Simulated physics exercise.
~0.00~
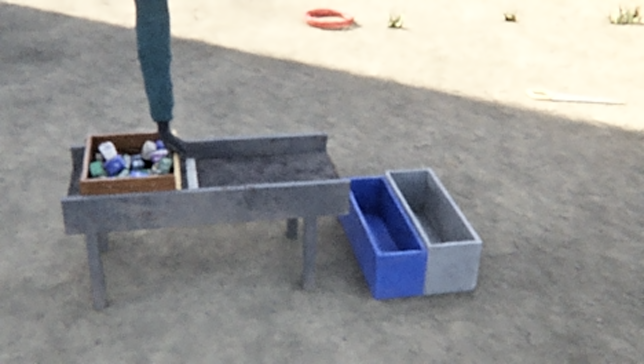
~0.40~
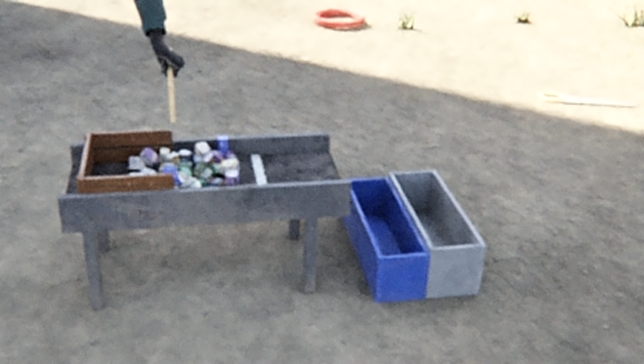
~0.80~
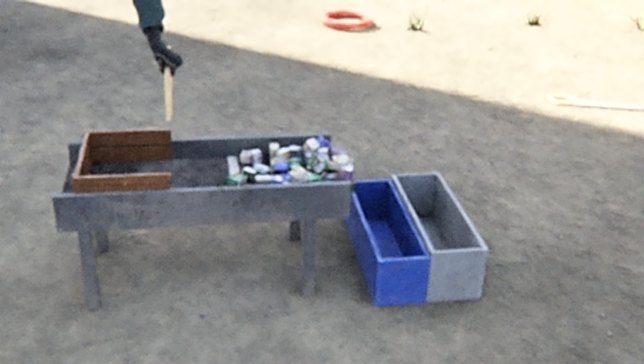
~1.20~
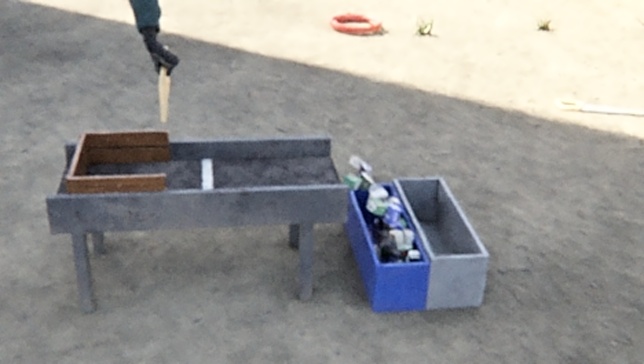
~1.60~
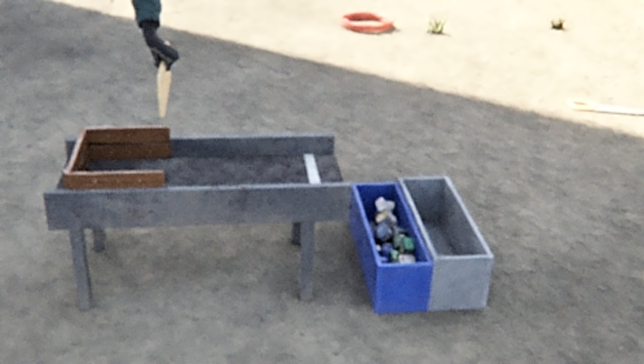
A pile of small cartons rides right along a grey conveyor after a gloved hand lifts the gate of a wooden pen, then spills off the end and settles in the blue tote, leaving the grey bin beyond it empty.
